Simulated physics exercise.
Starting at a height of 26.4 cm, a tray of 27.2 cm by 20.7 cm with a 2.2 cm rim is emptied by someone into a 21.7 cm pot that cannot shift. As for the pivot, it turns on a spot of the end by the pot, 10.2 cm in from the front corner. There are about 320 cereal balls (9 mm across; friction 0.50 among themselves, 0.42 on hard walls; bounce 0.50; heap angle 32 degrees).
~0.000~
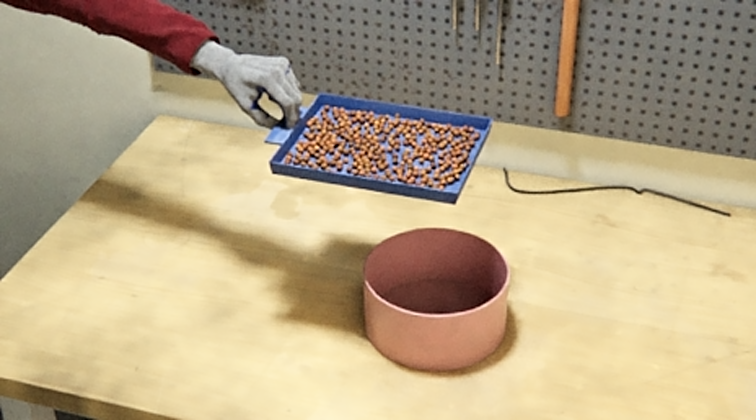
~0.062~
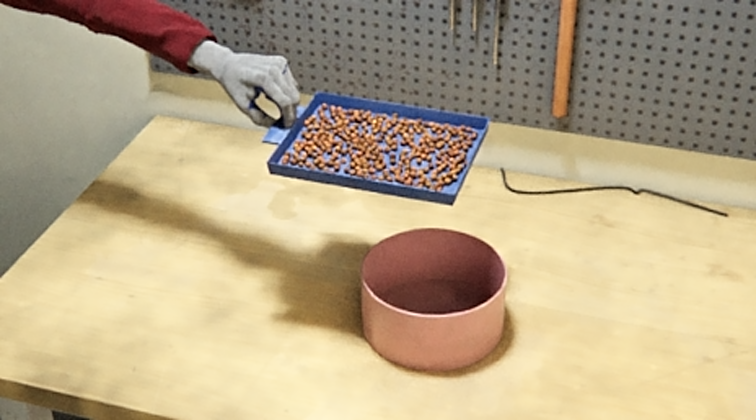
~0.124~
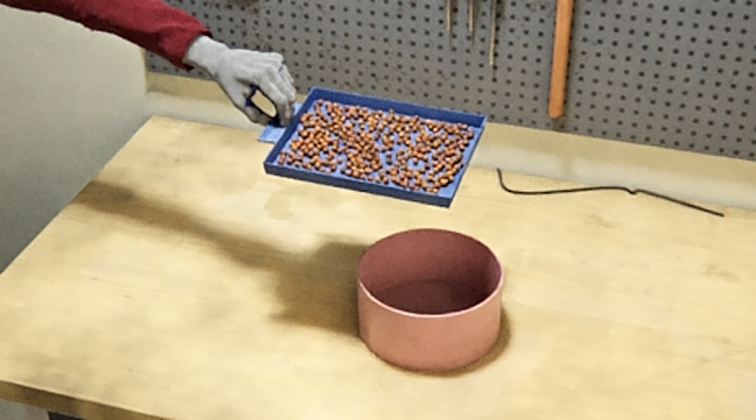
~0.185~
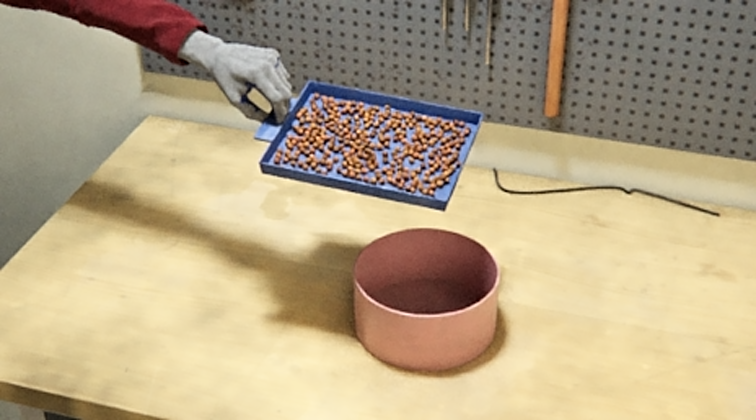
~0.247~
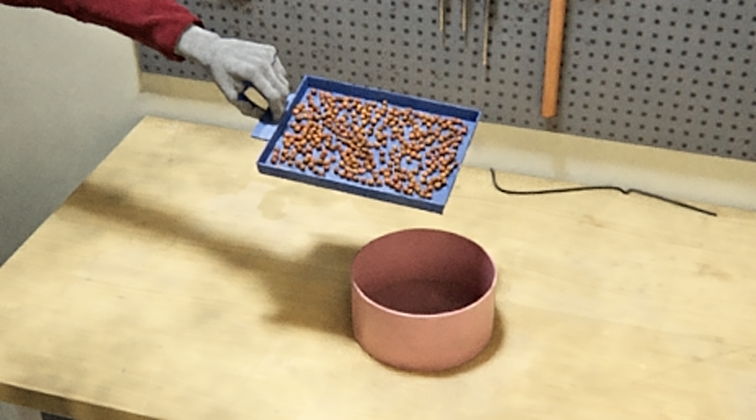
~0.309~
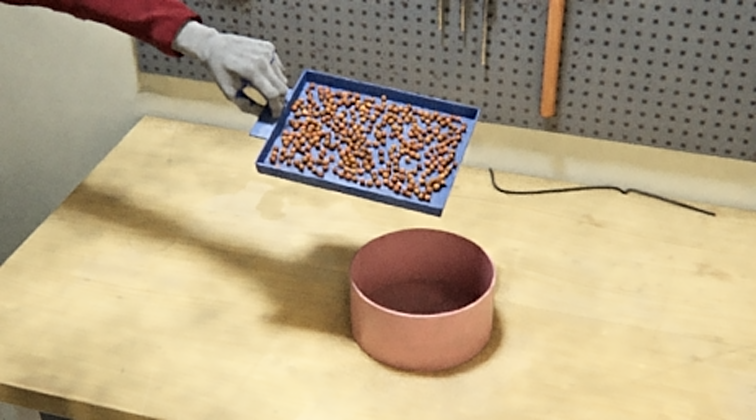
A blue tray covered with small brown balls starts out level above a round reddish pot on a wooden table, a gray-gloved hand at its left end. The tray then tilts slightly, its far left side rising and its right front corner dipping lowest, while the balls stay spread across it.
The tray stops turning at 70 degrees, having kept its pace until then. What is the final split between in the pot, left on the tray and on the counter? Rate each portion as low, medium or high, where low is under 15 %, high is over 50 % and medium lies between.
Pot low, tray high, counter low.
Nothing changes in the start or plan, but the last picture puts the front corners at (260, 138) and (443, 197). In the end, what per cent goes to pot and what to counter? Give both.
That works out as pot 0 and counter 0.
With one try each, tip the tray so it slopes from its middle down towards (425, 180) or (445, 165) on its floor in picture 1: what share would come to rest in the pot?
Roughly 5 % for the first direction, roughly 0 % for the second.
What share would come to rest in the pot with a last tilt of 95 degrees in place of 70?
Then about 80 per cent.
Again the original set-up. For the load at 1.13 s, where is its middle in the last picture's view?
At that time the load is centred around (378, 169).
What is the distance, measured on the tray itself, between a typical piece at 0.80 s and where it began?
Around 6 centimetres.
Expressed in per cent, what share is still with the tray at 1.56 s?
I'd say close to 100 per cent.
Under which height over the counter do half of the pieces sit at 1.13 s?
Median height: Approx. 28 cm.
Then, at 0.80 s, tilt 40 degrees; the tray holds 100 %, the pot 0 %.
After 1.13 s, tilt 58 degrees; the tray holds 100 %, the pot 0 %.
After 1.56 s, tilt 70 degrees; the tray holds 100 %, the pot 0 %.
In the end, at 2.1 s, pot 0 %, tray 100 %, counter 0 %.
